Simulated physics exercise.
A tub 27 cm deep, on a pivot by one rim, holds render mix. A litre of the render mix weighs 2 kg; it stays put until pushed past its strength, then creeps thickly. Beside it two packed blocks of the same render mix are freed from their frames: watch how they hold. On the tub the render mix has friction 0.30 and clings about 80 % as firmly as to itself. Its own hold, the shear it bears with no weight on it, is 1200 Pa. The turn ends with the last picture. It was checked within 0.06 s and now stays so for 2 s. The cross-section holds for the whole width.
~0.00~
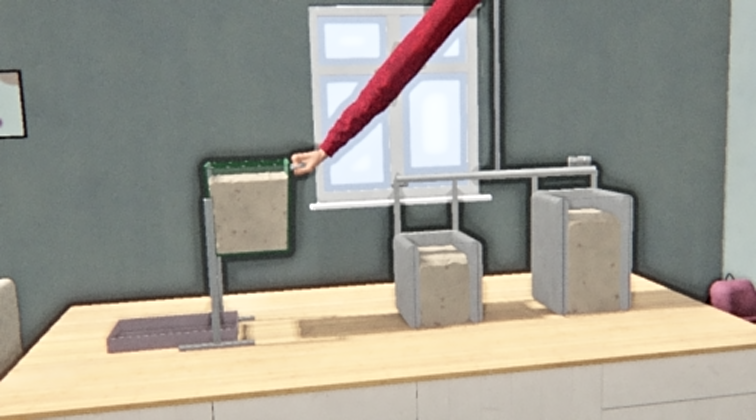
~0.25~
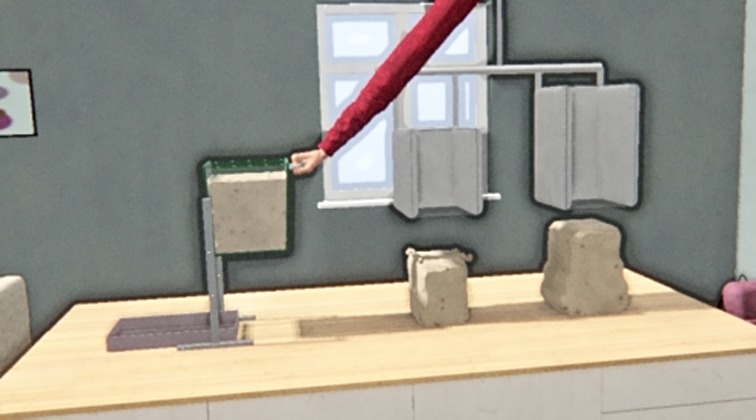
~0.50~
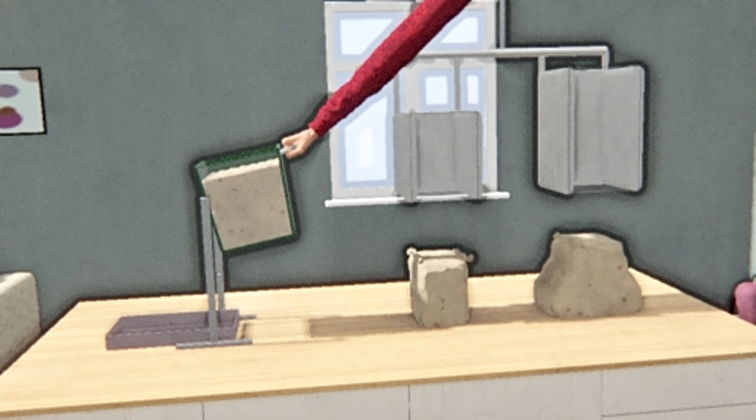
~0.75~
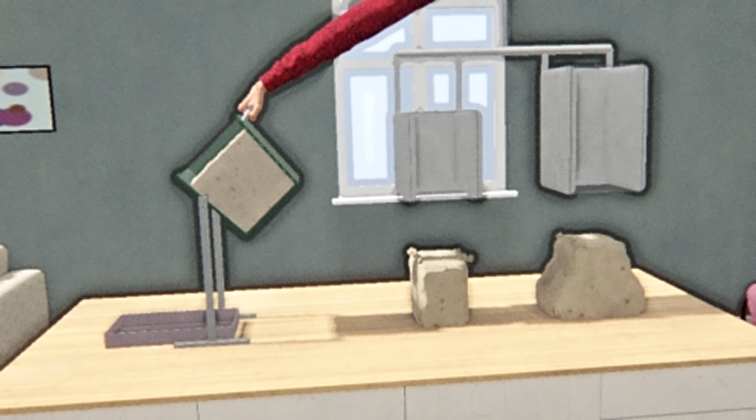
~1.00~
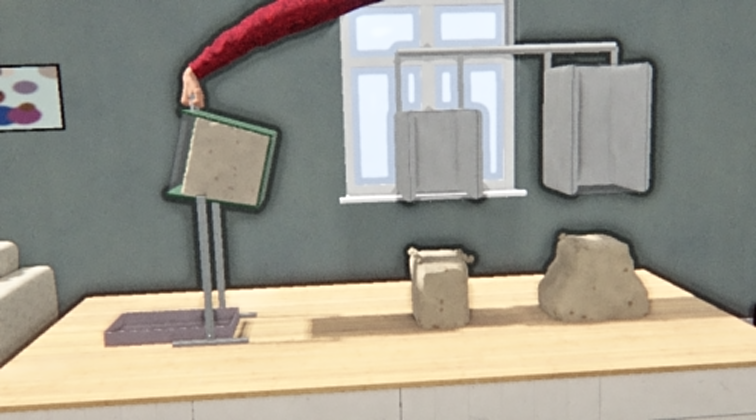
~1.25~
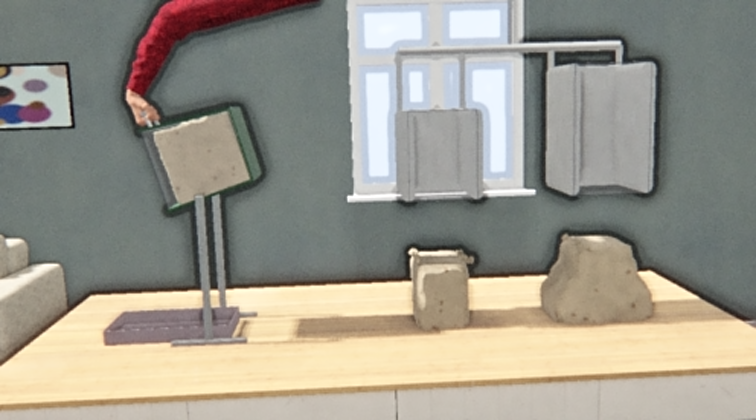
A red-sleeved arm swung a green-edged tub of grainy mix leftward over its stand onto its side, after grey casings lifted off two blocks on the counter and the larger, right-hand one slumped.
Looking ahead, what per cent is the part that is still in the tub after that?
The part that is still in the tub after that is near 35 %.
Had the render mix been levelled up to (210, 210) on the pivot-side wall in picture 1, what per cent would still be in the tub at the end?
It would be near 50 %.
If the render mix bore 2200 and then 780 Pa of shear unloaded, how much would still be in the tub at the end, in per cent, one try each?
In turn about 100 %, 35 %.
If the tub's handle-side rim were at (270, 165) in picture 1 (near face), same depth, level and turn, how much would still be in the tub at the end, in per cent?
Then about 100 %.
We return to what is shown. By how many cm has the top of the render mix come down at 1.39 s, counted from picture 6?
Some 3 cm.
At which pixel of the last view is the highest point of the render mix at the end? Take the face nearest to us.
At about (201, 160).
By 1.39 s, the tub is at 105 degrees and holds 97 %.
By 1.56 s, the tub is at 105 degrees and holds 71 %.
By 1.73 s, the tub is at 105 degrees and holds 46 %.
By 1.90 s, the tub is at 105 degrees and holds 35 %.
By 3.25 s, at the end, the tub is at 105 degrees and holds 35 %.
